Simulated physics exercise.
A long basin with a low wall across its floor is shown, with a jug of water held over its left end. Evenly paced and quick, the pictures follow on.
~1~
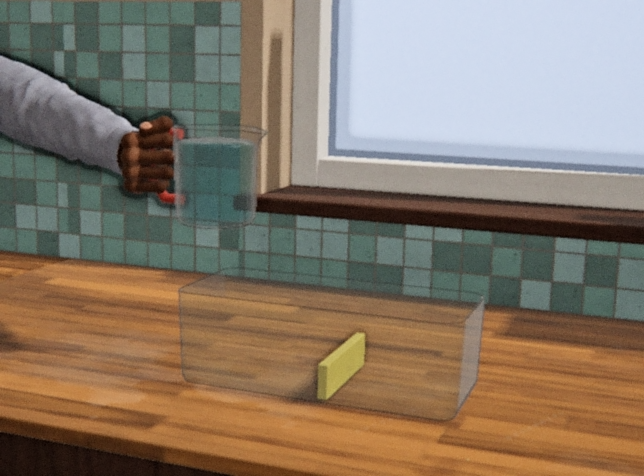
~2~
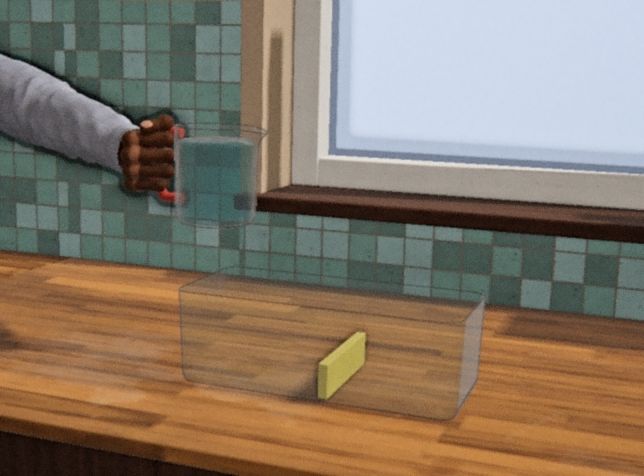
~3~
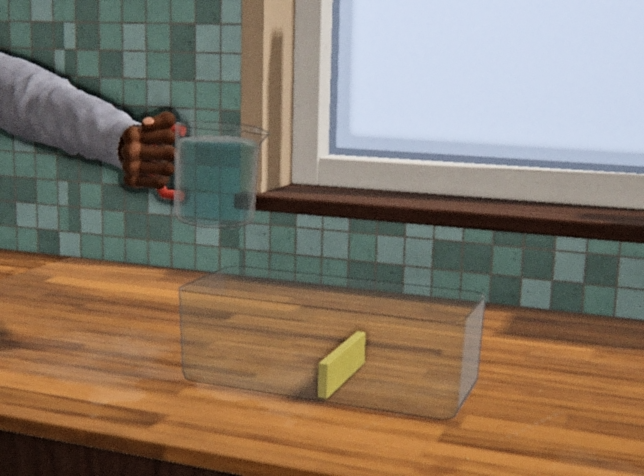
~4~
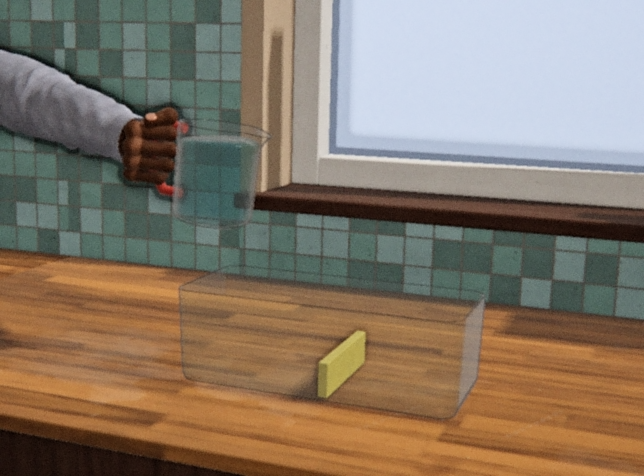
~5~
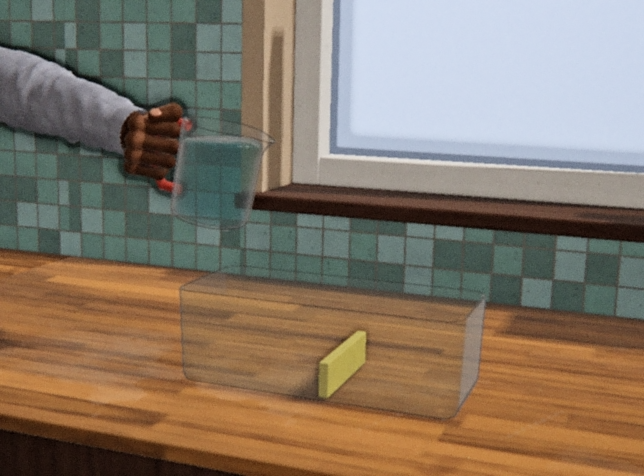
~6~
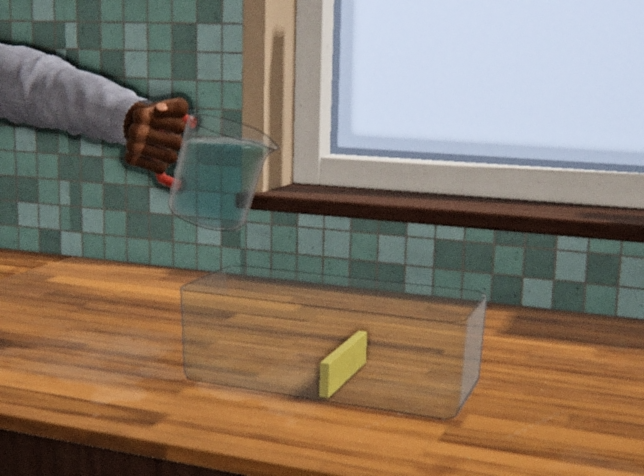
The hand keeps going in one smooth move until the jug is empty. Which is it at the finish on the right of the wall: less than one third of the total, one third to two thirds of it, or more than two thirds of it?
At the finish the right of the wall has less than one third of the total.
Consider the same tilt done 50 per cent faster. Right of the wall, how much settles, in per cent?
Something like 5 percent.
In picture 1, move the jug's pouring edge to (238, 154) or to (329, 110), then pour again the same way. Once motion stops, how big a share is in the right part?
5 and 95 per cent.
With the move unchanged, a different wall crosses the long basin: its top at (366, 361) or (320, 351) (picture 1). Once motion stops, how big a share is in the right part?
10 % then 50 %.
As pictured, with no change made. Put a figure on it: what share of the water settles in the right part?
Close to 5 per cent.
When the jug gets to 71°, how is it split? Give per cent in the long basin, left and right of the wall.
10 % left, 0 % right.
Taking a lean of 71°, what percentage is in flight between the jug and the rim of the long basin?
Around 15 %.
A moment on, the jug is tipped part way and 75 per cent is still to pour, 9 is left of the wall and 0 right of it.
Next, the jug is tipped right over and 22 per cent is still to pour, 59 is left of the wall and 2 right of it.
Then the jug is tipped right over and 1 per cent is still to pour, 89 is left of the wall and 4 right of it.
Later the jug is tipped right over and 0 per cent is still to pour, 91 is left of the wall and 5 right of it.
At rest 91 per cent lies left of the wall, 5 right of it and 3 outside.
